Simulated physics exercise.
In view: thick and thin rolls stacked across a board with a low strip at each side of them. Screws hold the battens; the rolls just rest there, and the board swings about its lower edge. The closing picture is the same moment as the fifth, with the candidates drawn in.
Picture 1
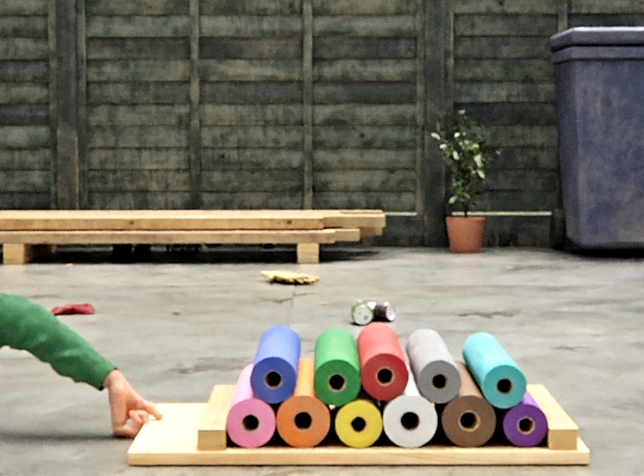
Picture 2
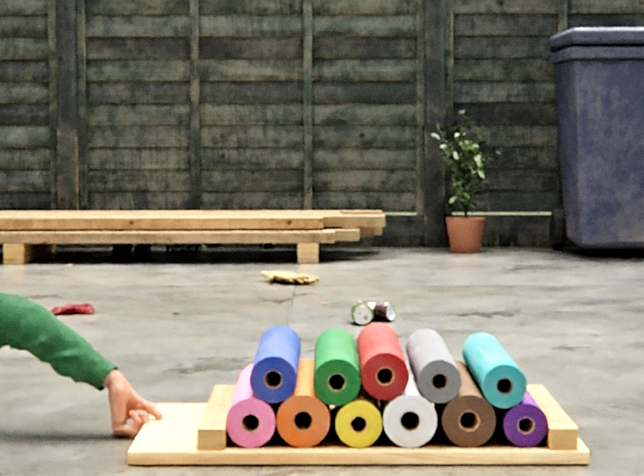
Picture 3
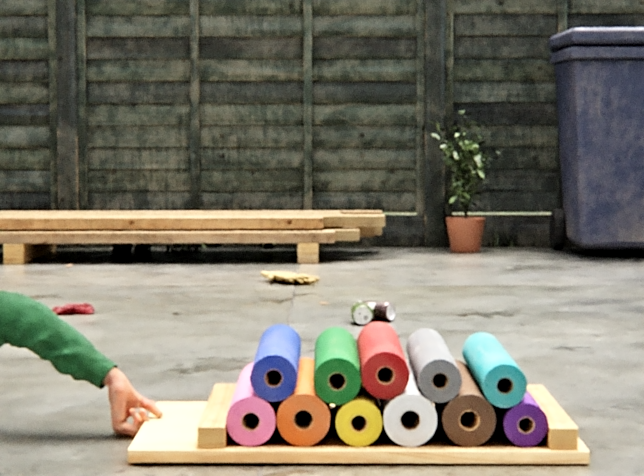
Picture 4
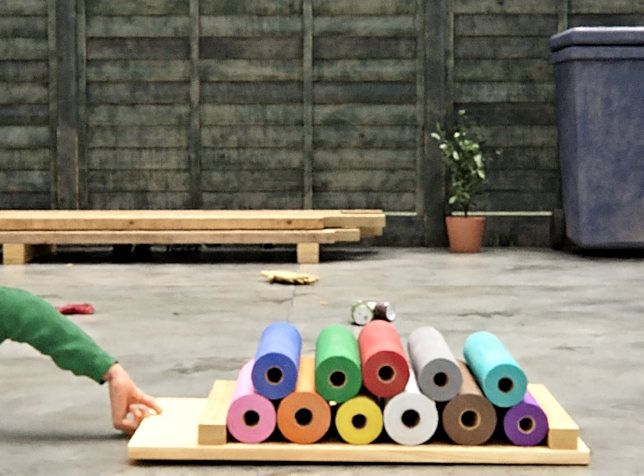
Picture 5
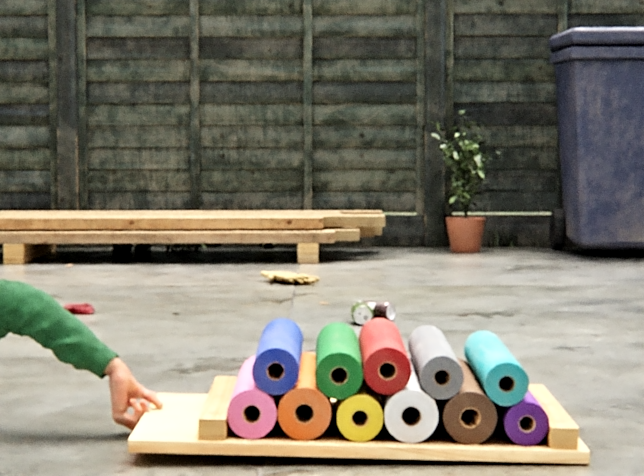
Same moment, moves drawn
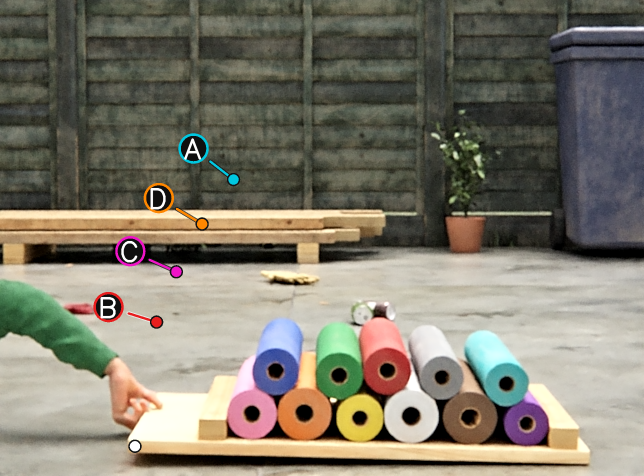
A hand slowly lifts the left end of a board holding stacked colourful rolls slightly.
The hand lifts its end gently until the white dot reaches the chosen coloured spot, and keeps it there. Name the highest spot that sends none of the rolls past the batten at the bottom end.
The highest mark that will do is B.
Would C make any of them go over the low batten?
At C: Yes.
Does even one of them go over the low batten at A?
Yes, at A.
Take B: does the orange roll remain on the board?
Yes.
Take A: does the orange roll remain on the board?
Yes.
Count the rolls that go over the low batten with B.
It comes to none.
On the copy, A at (234, 179); B at (157, 322); C at (176, 272); D at (202, 224); the white dot at (135, 446).
On B. First, board at 13°.
Then, board at 18°.
Finally, board at 18°, none over the low batten.
By contrast, A five over the low batten; C one over the low batten (turquoise); D four over the low batten (green, red, grey, turquoise).
